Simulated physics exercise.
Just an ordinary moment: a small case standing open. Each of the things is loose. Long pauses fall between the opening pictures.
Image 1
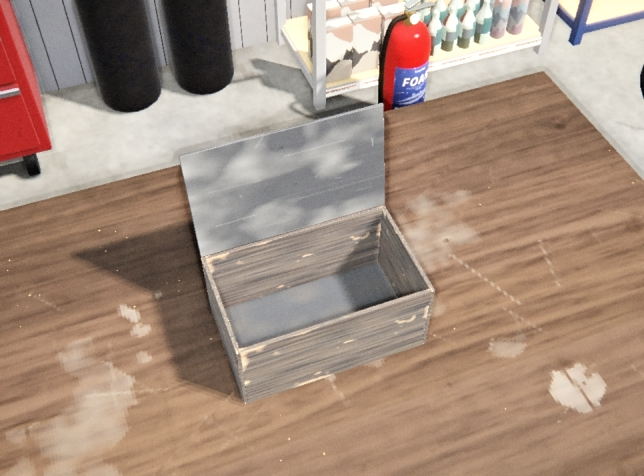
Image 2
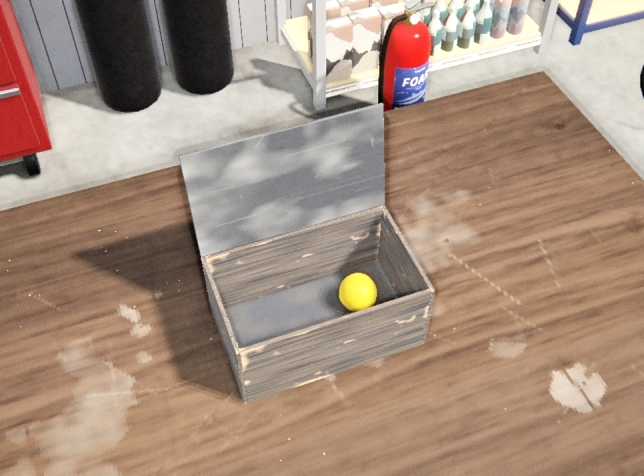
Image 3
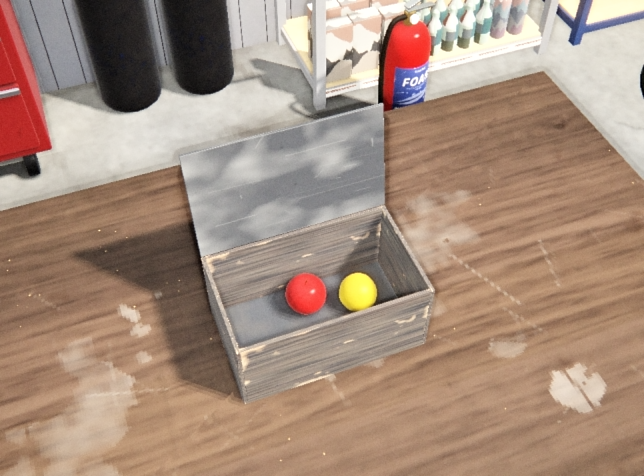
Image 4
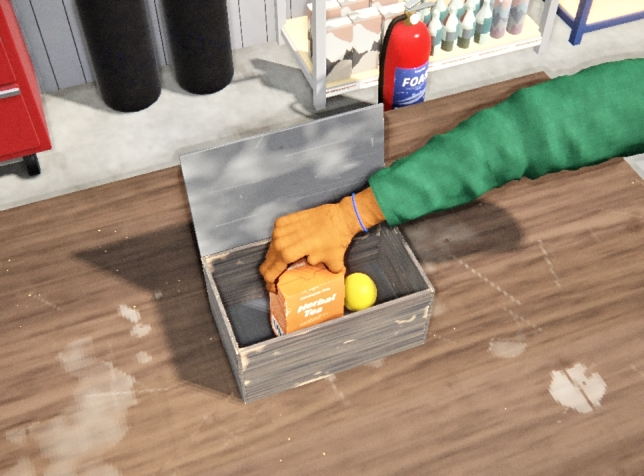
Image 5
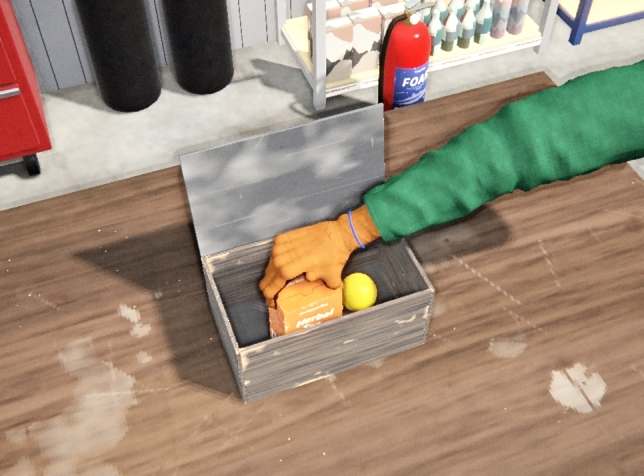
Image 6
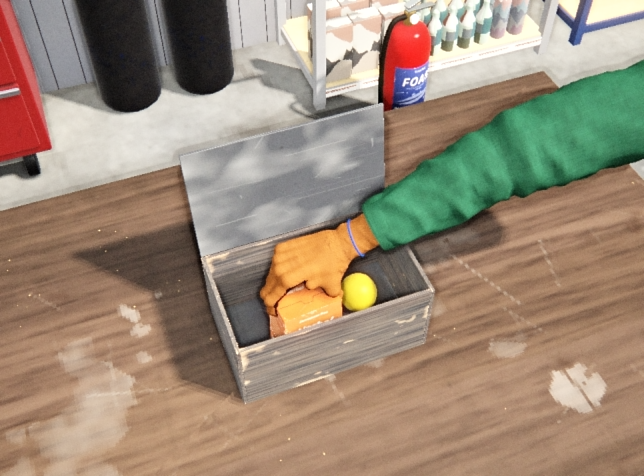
The clip opens on an empty wooden case standing open on the floor; a round yellow object appears inside, then a red ball to its left. A green-sleeved arm reaches in from the right and lowers an orange carton beside the yellow object, the red ball now out of sight.
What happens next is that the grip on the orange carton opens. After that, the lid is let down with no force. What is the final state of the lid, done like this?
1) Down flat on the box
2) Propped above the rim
(2) Propped above the rim.
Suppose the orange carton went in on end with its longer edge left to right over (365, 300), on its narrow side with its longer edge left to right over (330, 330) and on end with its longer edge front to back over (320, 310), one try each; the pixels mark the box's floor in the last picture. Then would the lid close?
With the first placement the lid remains open; with the second, it ends up closed; with the third, it ends up closed.
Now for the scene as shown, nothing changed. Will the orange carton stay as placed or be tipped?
Observation: The orange carton keeps the set orientation.
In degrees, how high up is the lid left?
Lid angle from rim - close to 12°.
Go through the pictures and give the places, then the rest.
In the first picture, the last thing is not in view yet.
In the second picture, the last thing is not in view yet; yellow lemon (358, 293).
In the third picture, the last thing is not in view yet; yellow lemon (358, 293).
The fourth picture shows coming down; orange carton (306, 303); yellow lemon (358, 293).
The fifth picture shows coming down; orange carton (305, 317); yellow lemon (358, 293).
The sixth picture shows in place under the hand; yellow lemon (358, 293).
Then, 1.30 s past the last view, lid 78° above the rim.
Then, 1.90 s past the last view, lid 36° above the rim.
Then, 3.30 s past the last view, lid 12° above the rim.
Finally, lid 12° above the rim; all 3 still in place. Final places as the last picture's camera would see them, orange carton near (304, 326).
